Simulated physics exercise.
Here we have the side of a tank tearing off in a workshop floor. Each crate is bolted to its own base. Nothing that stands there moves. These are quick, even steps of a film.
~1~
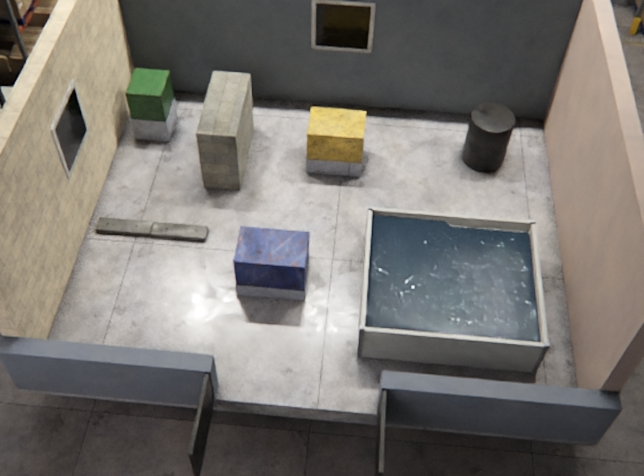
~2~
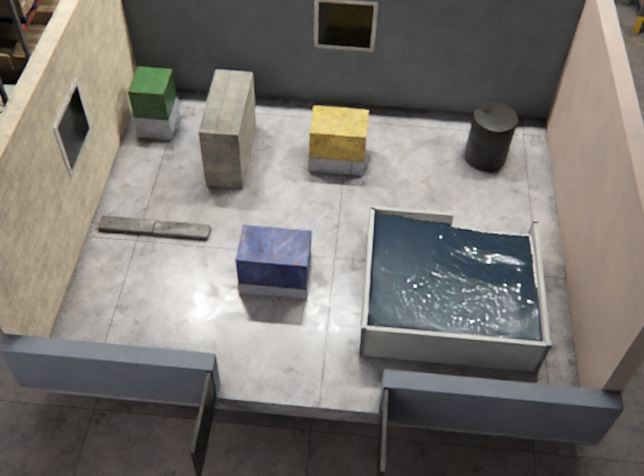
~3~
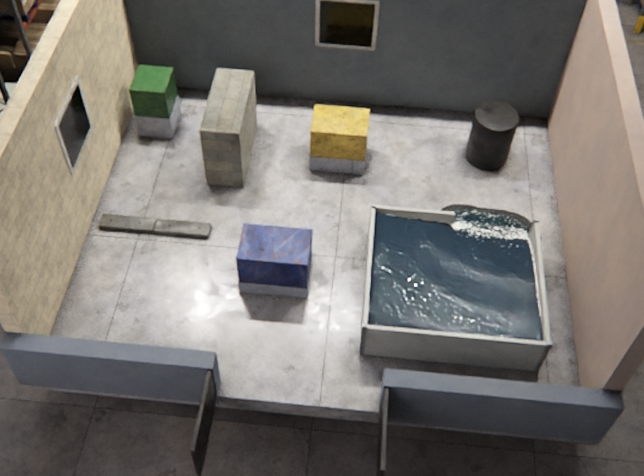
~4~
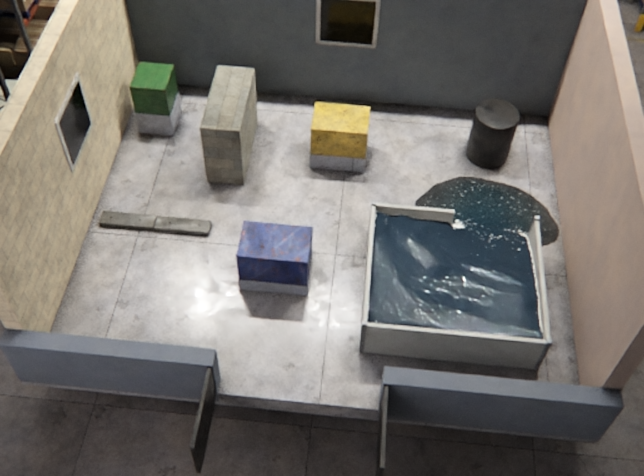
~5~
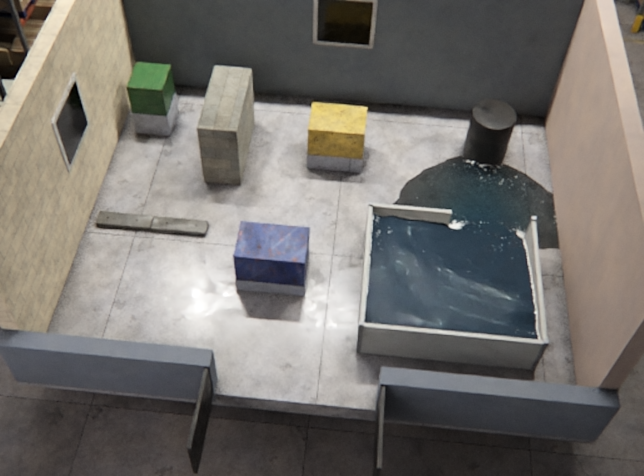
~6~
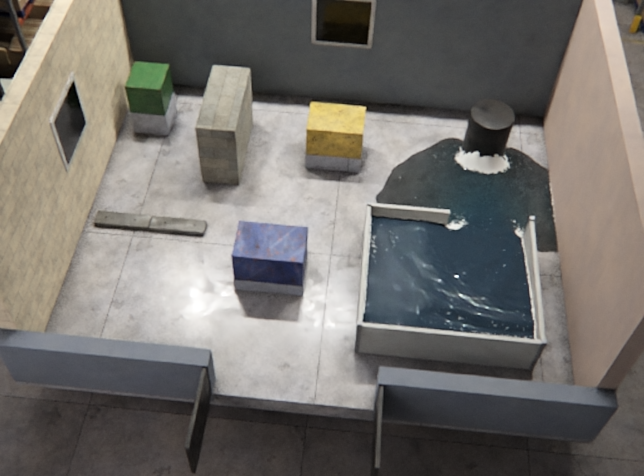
Water pours through a gap in the tank's far side and spreads around the dark cylinder.
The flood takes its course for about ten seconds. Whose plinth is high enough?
The green crate stays dry; the yellow crate stays dry; the blue crate stays dry.
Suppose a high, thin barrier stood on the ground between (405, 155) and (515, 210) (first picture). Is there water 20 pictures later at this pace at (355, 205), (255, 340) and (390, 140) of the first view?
In that order: Flooded, dry, wet.
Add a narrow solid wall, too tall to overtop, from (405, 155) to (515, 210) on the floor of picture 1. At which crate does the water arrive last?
The crate marked green.
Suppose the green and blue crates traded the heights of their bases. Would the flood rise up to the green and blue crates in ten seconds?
In short: Green is wetted, blue is safe.
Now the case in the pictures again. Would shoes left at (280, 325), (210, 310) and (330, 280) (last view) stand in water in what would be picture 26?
One after the other: Free of water, no water, not flooded.
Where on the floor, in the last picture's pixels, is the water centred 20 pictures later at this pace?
Around (424, 208).
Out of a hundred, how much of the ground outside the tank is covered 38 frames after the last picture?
Roughly 70 per cent.
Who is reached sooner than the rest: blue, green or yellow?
The yellow crate.
A moment on, water covers 20 % of the floor; the green crate not reached, the yellow crate water round its plinth, the blue crate not reached.
Next, water covers 25 % of the floor; the green crate not reached, the yellow crate water round its plinth, the blue crate not reached.
Then, water covers 40 % of the floor; the green crate water round its plinth, the yellow crate water round its plinth, the blue crate not reached.
Later, water covers 70 % of the floor; the green crate water round its plinth, the yellow crate water round its plinth, the blue crate water round its plinth.
In the end, water covers 95 % of the floor; the green crate stayed above the water, the yellow crate stayed above the water, the blue crate stayed above the water.
